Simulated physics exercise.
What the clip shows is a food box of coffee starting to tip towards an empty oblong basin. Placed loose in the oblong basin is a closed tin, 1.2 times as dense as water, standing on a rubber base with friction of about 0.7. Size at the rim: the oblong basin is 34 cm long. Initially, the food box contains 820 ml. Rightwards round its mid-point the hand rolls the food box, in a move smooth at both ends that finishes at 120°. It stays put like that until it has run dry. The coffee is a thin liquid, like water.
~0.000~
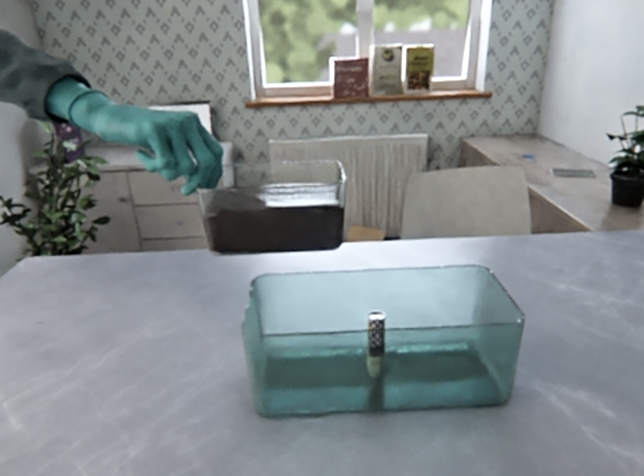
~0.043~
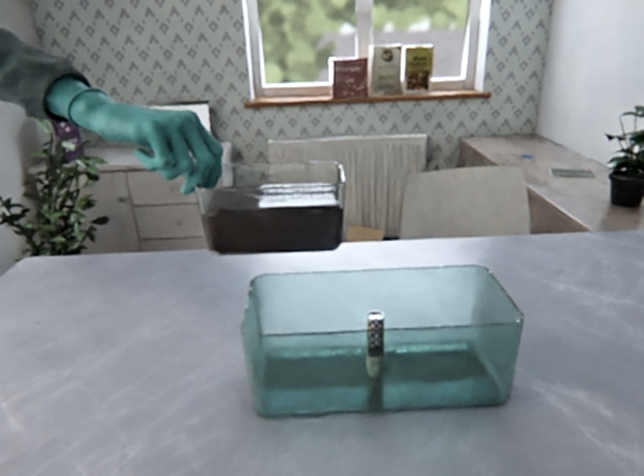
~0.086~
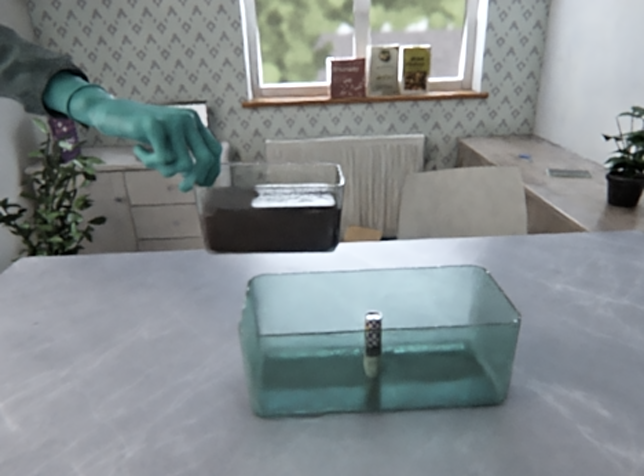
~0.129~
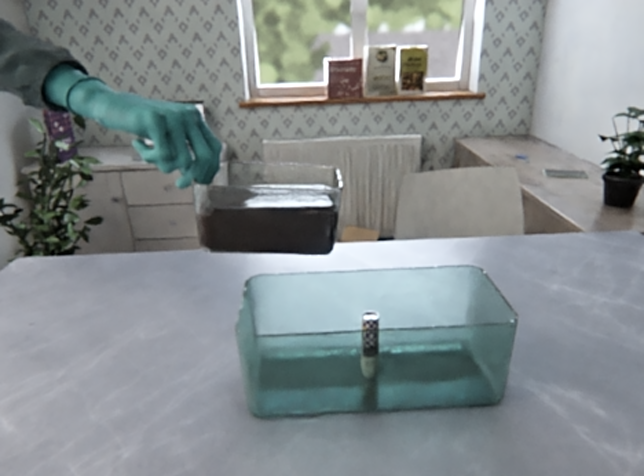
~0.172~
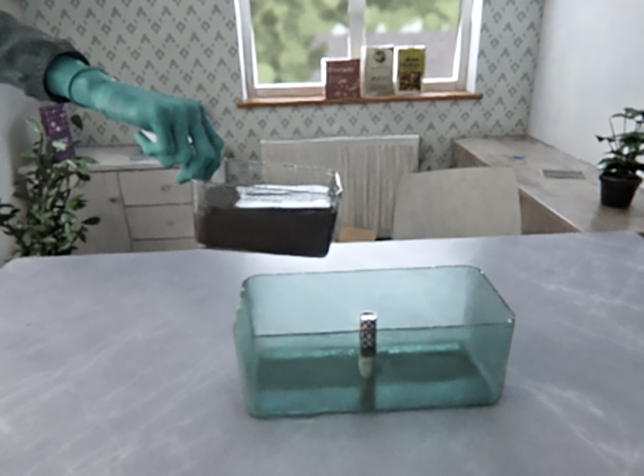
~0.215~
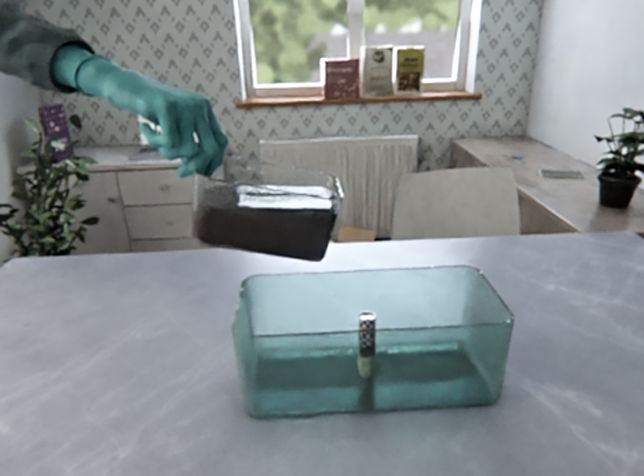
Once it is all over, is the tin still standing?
My guess is it's going to stay on its base.
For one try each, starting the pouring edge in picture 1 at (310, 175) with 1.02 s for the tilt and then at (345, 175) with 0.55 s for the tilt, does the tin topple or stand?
Trial 1 - tin tips; trial 2 - tin tips.
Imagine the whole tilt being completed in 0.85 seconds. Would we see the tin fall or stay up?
In that case the tin does not tip.
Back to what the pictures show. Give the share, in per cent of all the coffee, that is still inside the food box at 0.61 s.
I'd put it near 42 percent.
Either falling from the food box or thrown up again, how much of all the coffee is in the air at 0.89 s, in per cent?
Some 6 per cent.
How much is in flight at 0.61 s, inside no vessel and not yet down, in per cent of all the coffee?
It comes to roughly 40 per cent.
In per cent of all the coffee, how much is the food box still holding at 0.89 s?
I'd say some 5 per cent remains.
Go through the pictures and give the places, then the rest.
In the first frame, it leans 0°; its right rim is at (343, 173); the coffee meets the walls at (210, 198) and (340, 193); the oblong basin's rim runs from (248, 304) to (505, 292); the tin's top is at (376, 318).
In the second frame, it leans 1°; its right rim is at (342, 174); the coffee meets the walls at (209, 199) and (339, 193).
In the third frame, it leans 2°; its right rim is at (341, 176); the coffee meets the walls at (207, 198) and (337, 194).
In the fourth frame, it leans 5°; its right rim is at (339, 179); the coffee meets the walls at (204, 197) and (335, 195).
In the fifth frame, it leans 8°; its right rim is at (338, 184); the coffee meets the walls at (202, 197) and (334, 196).
In the sixth frame, it leans 13°; its right rim is at (339, 189); the coffee meets the walls at (202, 196) and (334, 197).
Then, 0.61 s in, the tilt is 77° and 42 per cent is still to pour; the tin stands where it began.
Then, 0.89 s in, the tilt is 116° and 5 per cent is still to pour; the tin stands where it began.
Then, 1.19 s in, the tilt is 120° and 0 per cent is still to pour; the tin stands where it began.
Then, 1.52 s in, the tilt is 120° and 0 per cent is still to pour; the tin stands where it began.
Finally, the tin stands where it began.
